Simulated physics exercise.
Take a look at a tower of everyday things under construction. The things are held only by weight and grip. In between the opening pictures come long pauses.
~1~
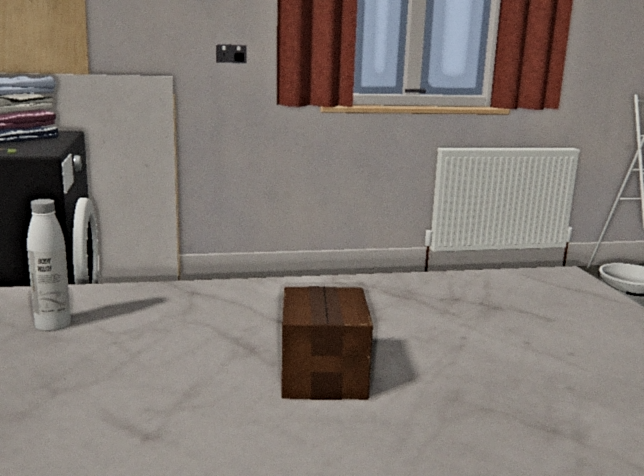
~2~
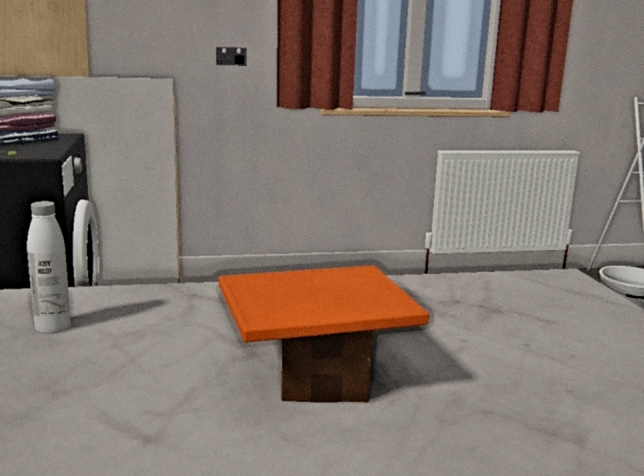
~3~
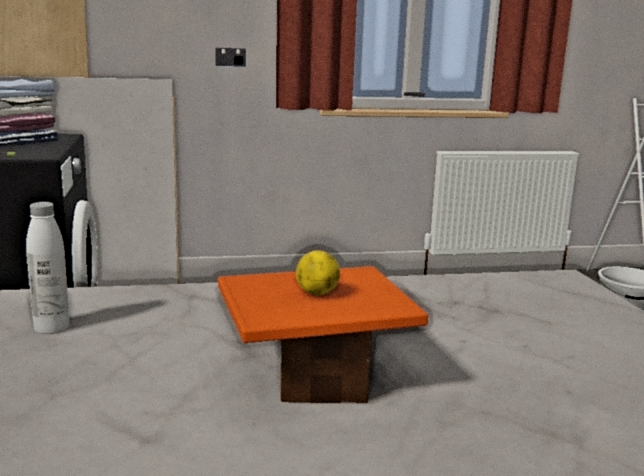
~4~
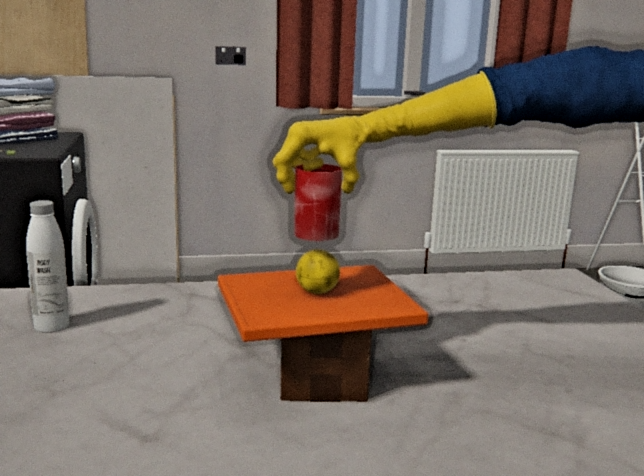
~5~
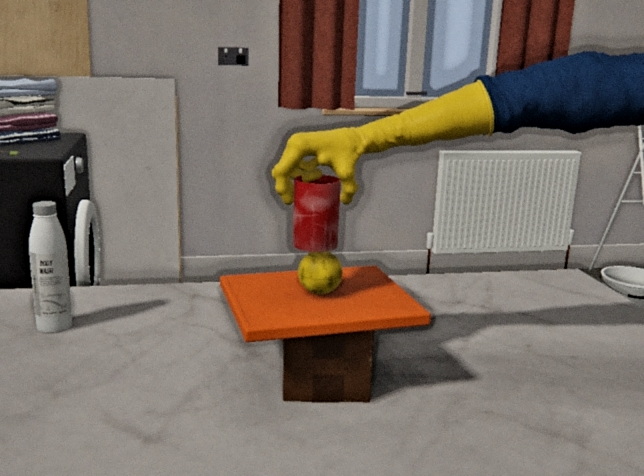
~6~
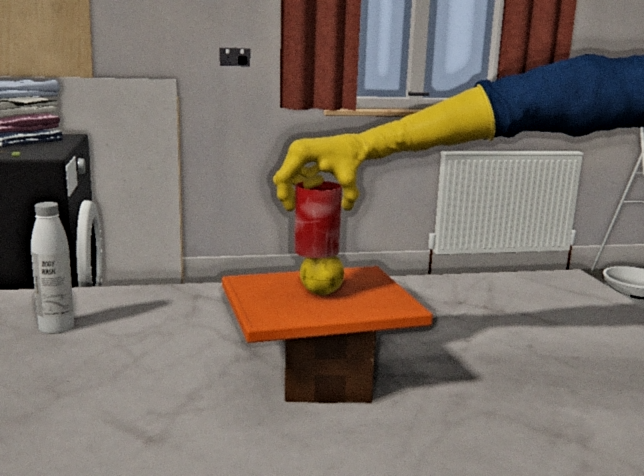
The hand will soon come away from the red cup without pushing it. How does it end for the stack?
It ends with the stack collapsed.
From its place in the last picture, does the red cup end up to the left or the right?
Leftwards.
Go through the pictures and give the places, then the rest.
The last thing is not in view yet, in the first picture.
The last thing is not in view yet; brown box (324, 343), in the second picture.
The last thing is not in view yet; orange tray (317, 300), in the third picture.
On its way; red cup (318, 201); brown box (323, 342), in the fourth picture.
On its way; red cup (316, 213); orange tray (319, 299), in the fifth picture.
Set down, still held; red cup (318, 219); brown box (328, 343), in the sixth picture.
Then, 0.50 s later than the last frame, red cup now fallen.
Then, 0.70 s later than the last frame, things are still on the move.
Then, 1.00 s later than the last frame, as before.
When it is over, fallen, red cup; the other 4 as before. End places, in pixels of the last picture, red cup near (80, 374). The pile gives way.
